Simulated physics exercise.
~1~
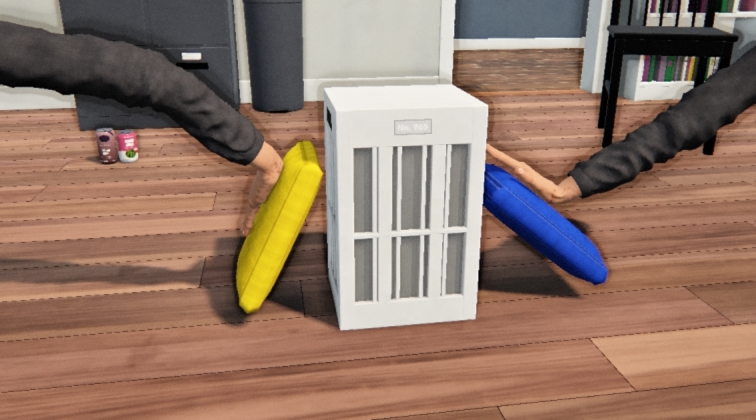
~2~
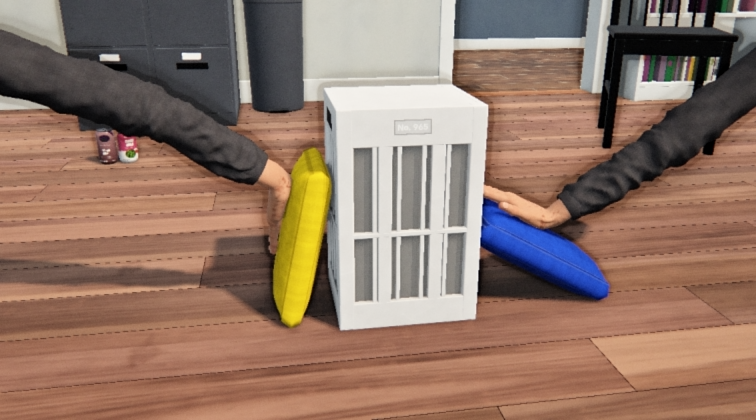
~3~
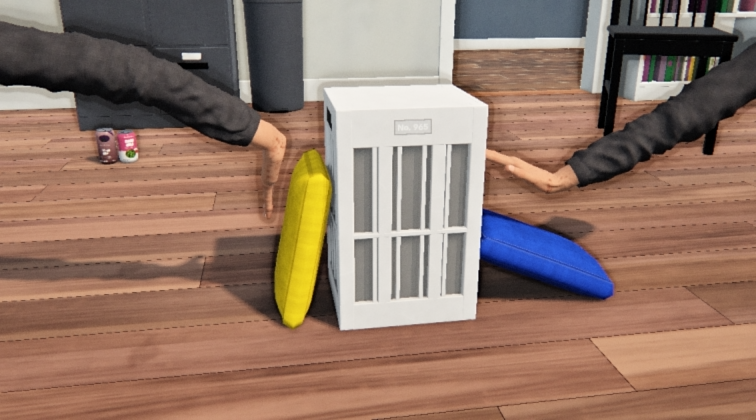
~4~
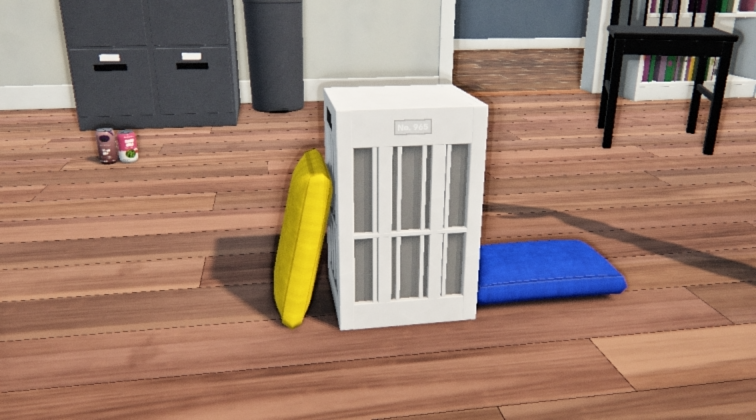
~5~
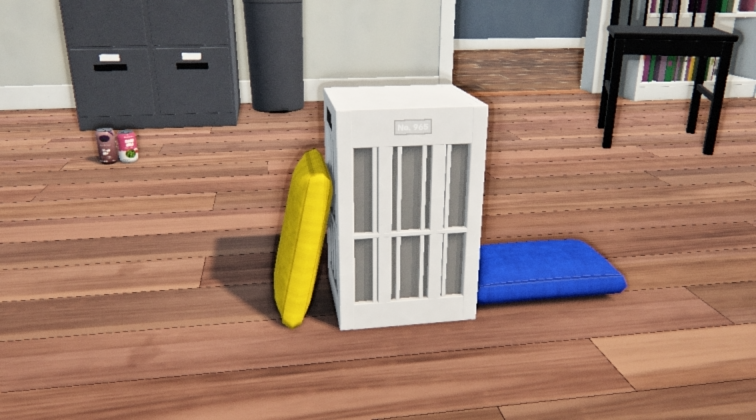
Blue soft bag sliding down flat beside a white crate after two hands let go, while the yellow one stays leaning.
